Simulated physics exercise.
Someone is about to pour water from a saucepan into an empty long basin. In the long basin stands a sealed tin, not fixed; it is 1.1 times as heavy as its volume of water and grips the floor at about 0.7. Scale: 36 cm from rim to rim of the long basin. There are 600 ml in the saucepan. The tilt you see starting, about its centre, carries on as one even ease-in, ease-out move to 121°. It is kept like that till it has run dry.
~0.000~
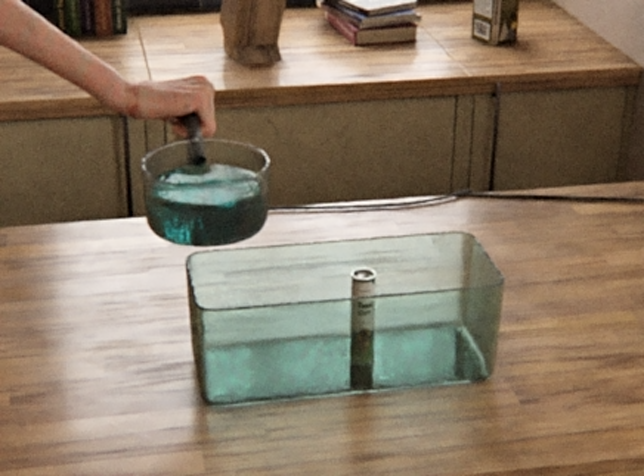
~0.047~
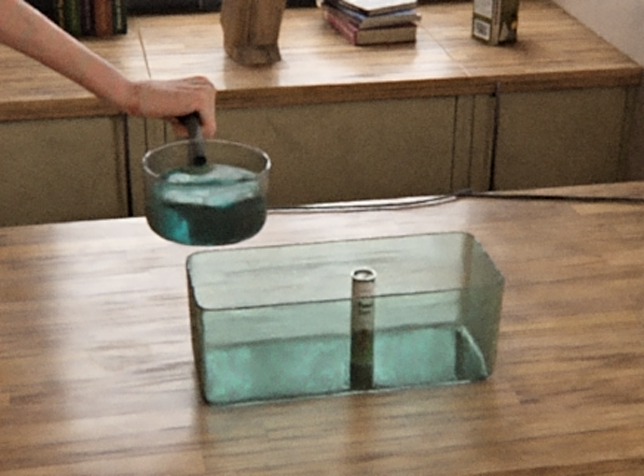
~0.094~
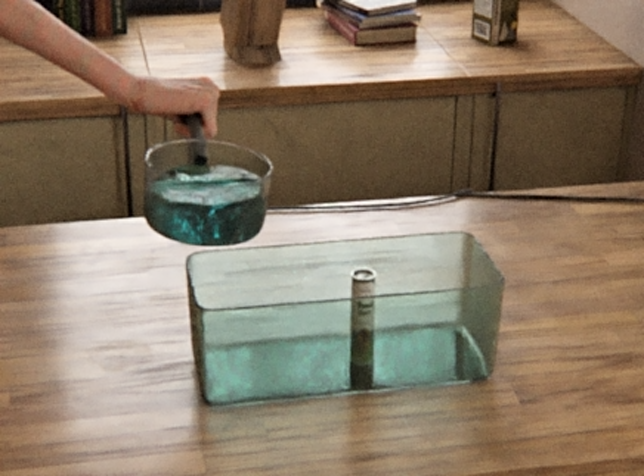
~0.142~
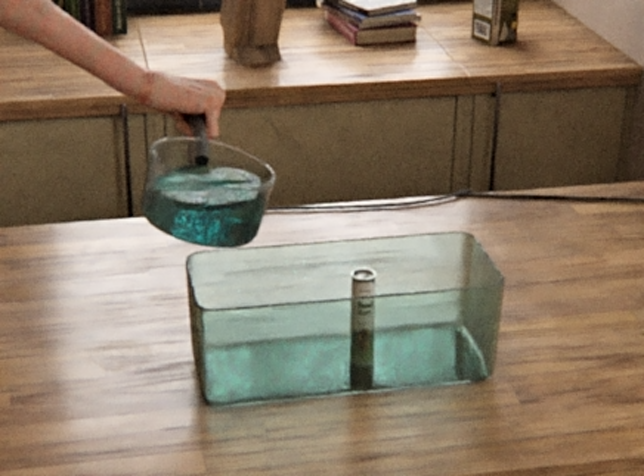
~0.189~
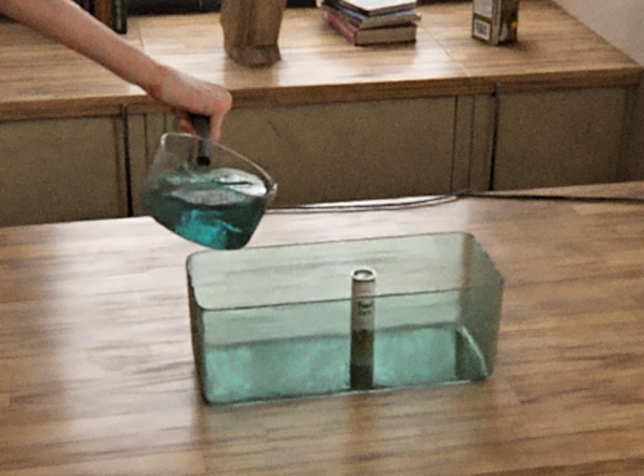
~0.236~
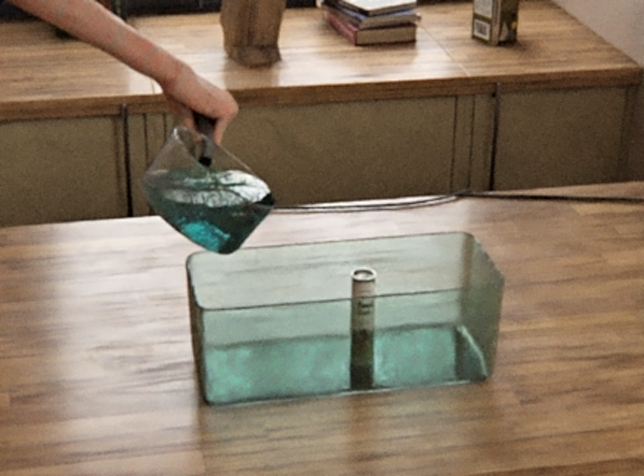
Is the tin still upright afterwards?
The tin stays up.
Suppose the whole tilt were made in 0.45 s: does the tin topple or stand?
The tin keeps standing.
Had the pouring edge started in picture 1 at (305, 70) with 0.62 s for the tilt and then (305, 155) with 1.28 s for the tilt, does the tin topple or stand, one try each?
First it falls; then it stays up.
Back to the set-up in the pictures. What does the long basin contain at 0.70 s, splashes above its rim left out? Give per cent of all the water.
About 96 per cent.
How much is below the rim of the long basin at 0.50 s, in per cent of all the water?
Near 54 in a hundred.
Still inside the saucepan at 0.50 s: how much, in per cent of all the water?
Near 18 in a hundred.
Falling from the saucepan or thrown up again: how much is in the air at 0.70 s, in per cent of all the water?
Some 3 per cent.
Then, 0.50 s in, the tilt is 110° and 17 per cent is still to pour; the tin stands where it began.
Then, 0.70 s in, the tilt is 121° and 1 per cent is still to pour; the tin stands where it began.
Then, 0.90 s in, the tilt is 121° and 0 per cent is still to pour; the tin stands where it began.
Then, 1.12 s in, the tilt is 121° and 0 per cent is still to pour; the tin stands where it began.
Finally, the tin stands where it began.
